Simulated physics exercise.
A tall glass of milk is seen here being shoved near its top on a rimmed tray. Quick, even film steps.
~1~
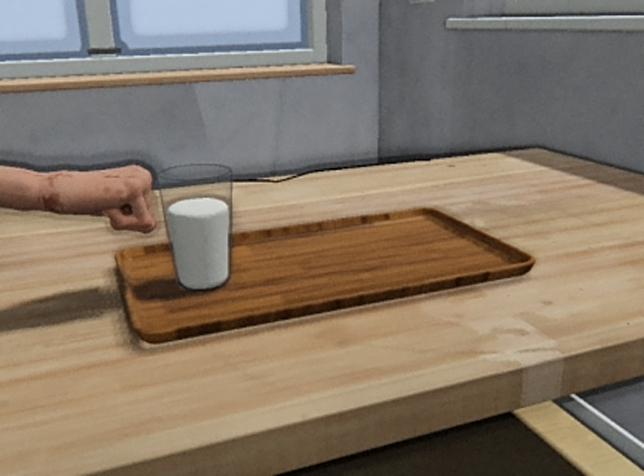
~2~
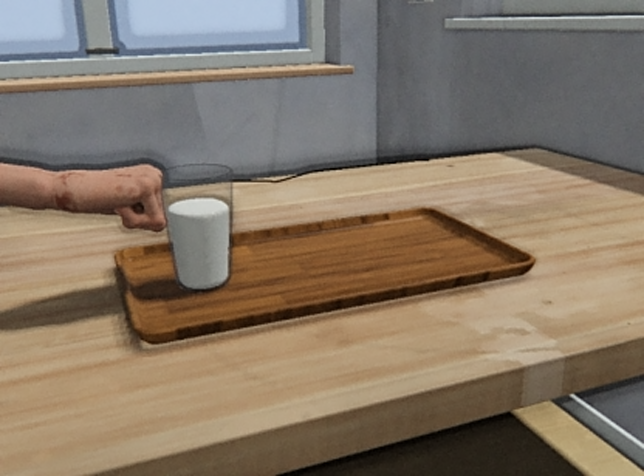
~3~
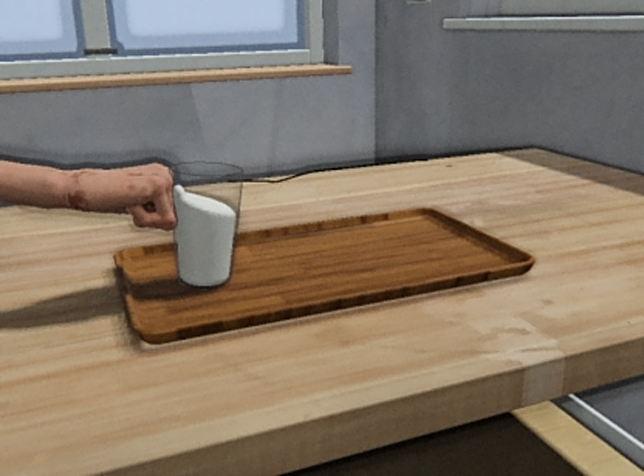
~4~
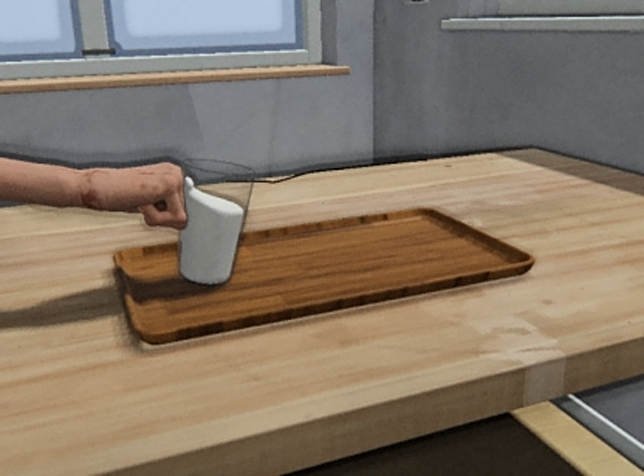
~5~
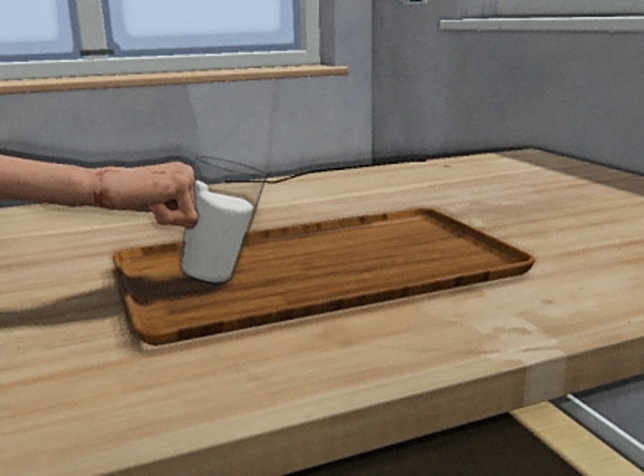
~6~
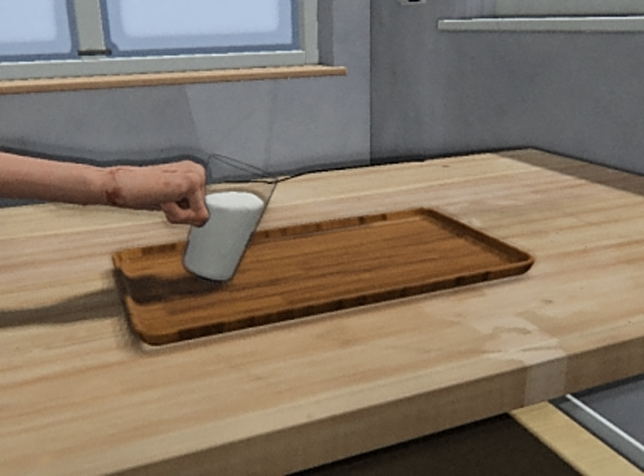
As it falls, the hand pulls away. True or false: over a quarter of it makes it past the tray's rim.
True.
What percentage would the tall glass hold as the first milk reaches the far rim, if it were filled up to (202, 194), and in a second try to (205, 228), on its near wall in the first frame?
50 % and 50 %.
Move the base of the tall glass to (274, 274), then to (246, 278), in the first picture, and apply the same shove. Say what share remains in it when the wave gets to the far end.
Roughly 70 % and then 60 %.
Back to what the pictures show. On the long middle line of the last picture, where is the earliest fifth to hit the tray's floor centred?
Around (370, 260).
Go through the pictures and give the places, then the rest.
In the first picture, tilt 0°; right rim (229, 170); surface from (167, 209) to (226, 202); the tray's far rim is at (478, 232); the tray is clear ahead.
In the second picture, tilt 0°; right rim (230, 170); surface from (167, 209) to (226, 202).
In the third picture, tilt 6°; right rim (241, 171); surface from (174, 188) to (233, 206).
In the fourth picture, tilt 12°; right rim (252, 172); surface from (184, 180) to (240, 205).
In the fifth picture, tilt 18°; right rim (263, 175); surface from (192, 195) to (249, 201).
In the sixth picture, tilt 24°; right rim (275, 179); surface from (198, 208) to (259, 196).
A moment on, the tall glass is falling and 100 per cent is in the glass, 0 on the tray and 0 above or beyond its rim.
Next, the tall glass lies on its side and 69 per cent is in the glass, 15 on the tray and 17 above or beyond its rim.
Then the tall glass lies on its side and 40 per cent is in the glass, 53 on the tray and 8 above or beyond its rim.
Later the tall glass lies on its side and 21 per cent is in the glass, 40 on the tray and 39 above or beyond its rim.
In the end 61 per cent is held by tray and glass, 39 is off the tray.
